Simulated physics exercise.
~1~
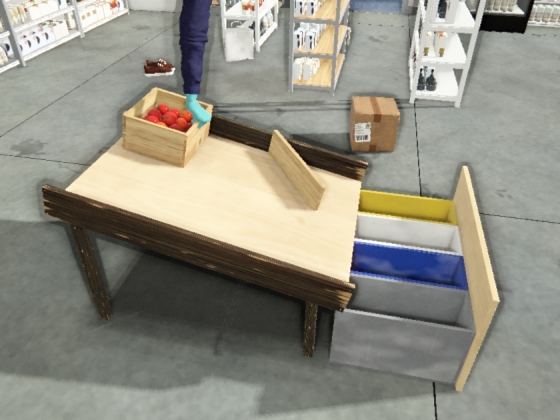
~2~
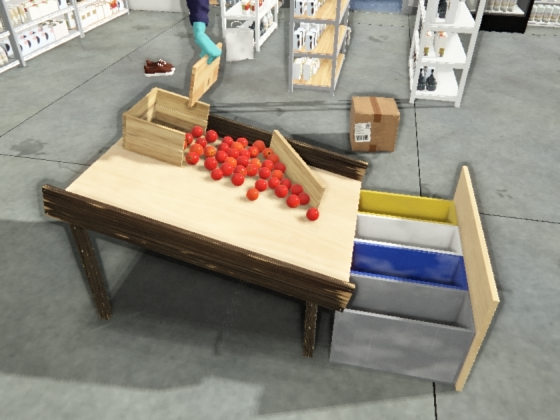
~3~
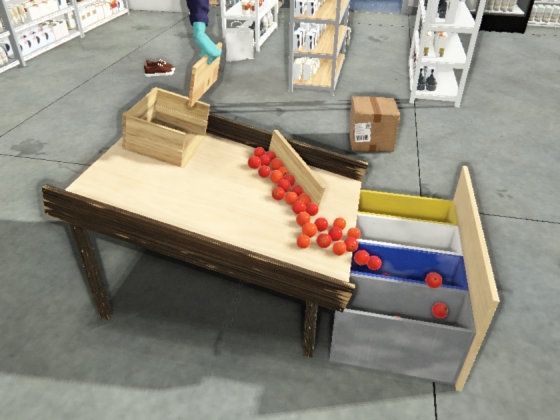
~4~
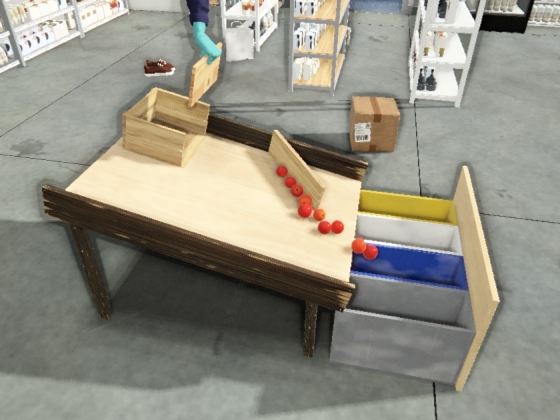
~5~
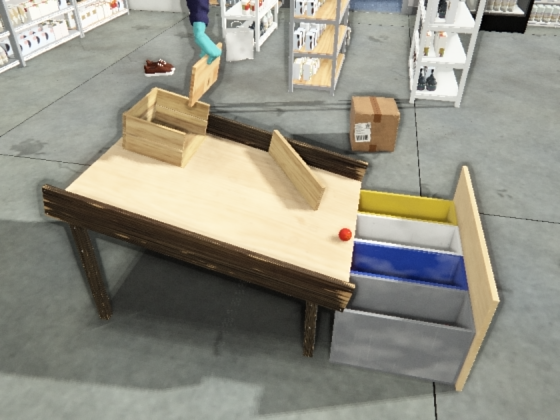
A gloved hand in a blue sleeve reaches down to a wooden pen of red tomatoes on a sloping, dark-edged table, seen from above in a shop-like room with white shelves and a cardboard box behind. At the right, yellow, white, blue and grey bins stand in a row before an upright board. The hand lifts the pen's gate clear, and the tomatoes spill out across the pale tabletop. They roll down to the right, bunch along an angled board and stream off the edge toward the blue and grey bins. The flow thins until one last tomato remains near the table's lower edge, while the hand still holds the gate.
